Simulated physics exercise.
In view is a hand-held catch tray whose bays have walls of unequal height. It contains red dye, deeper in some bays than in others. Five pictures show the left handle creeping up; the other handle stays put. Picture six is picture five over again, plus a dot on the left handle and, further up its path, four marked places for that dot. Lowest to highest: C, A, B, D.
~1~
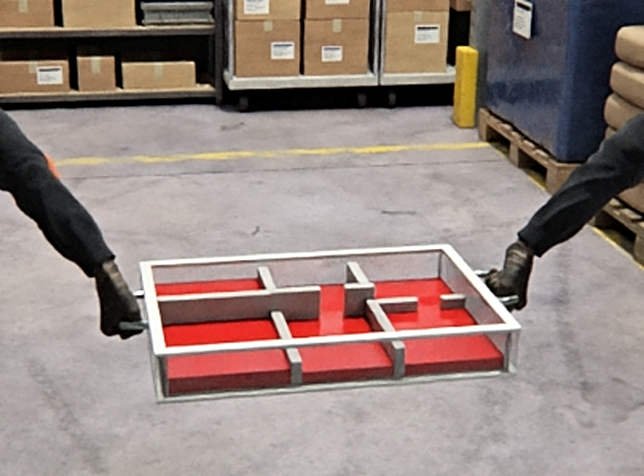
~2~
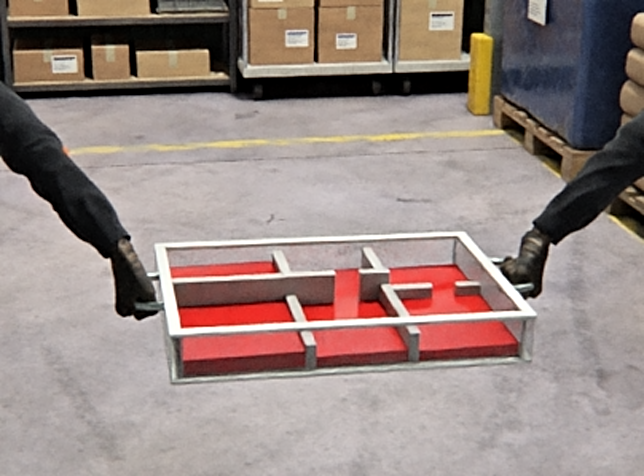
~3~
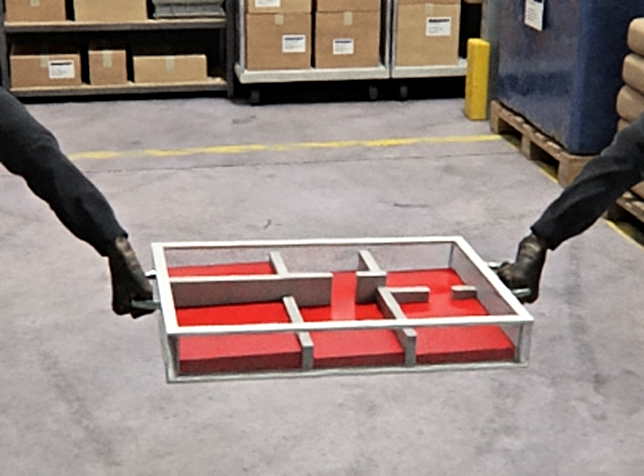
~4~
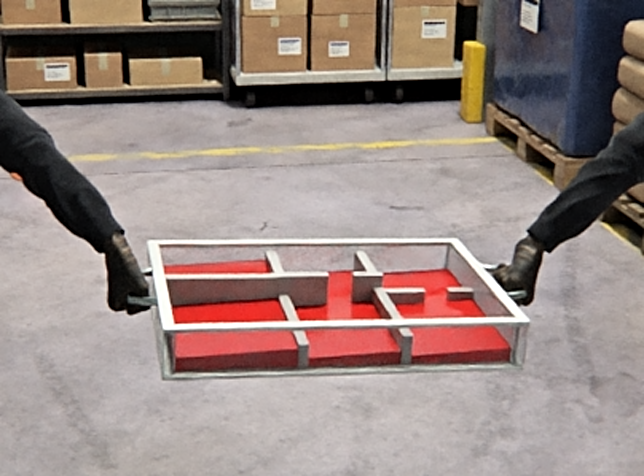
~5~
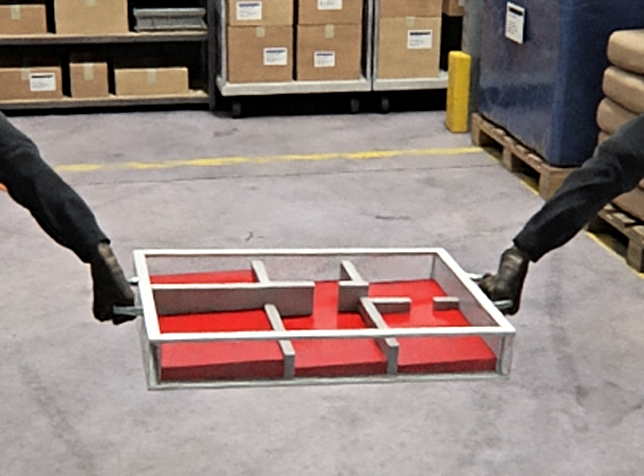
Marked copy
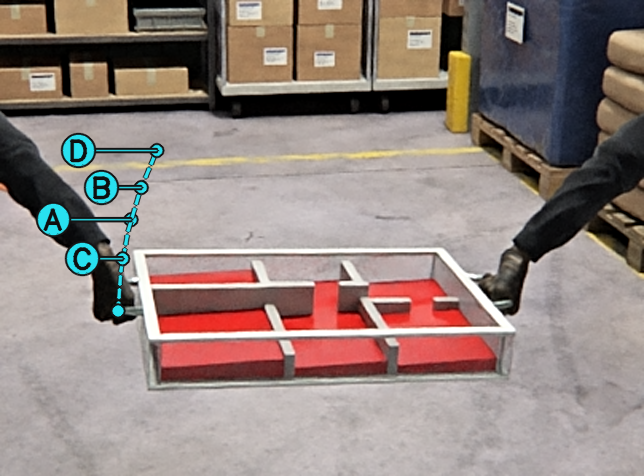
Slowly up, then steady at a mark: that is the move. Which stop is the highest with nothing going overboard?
Go for B.
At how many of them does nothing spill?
Three.
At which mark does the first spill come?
The answer is D.
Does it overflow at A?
No, that is safe.
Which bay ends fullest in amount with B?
It is the front right one.
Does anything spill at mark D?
Yes, it does.
On the marked copy, A at (131, 219); B at (141, 187); C at (122, 258); D at (156, 150).
For mark A, nothing spills; the back left bay holds the most.
For mark B, nothing spills; the front right bay holds the most.
For mark C, nothing spills; the back left bay holds the most.
For mark D, about 12 % goes over the rim.
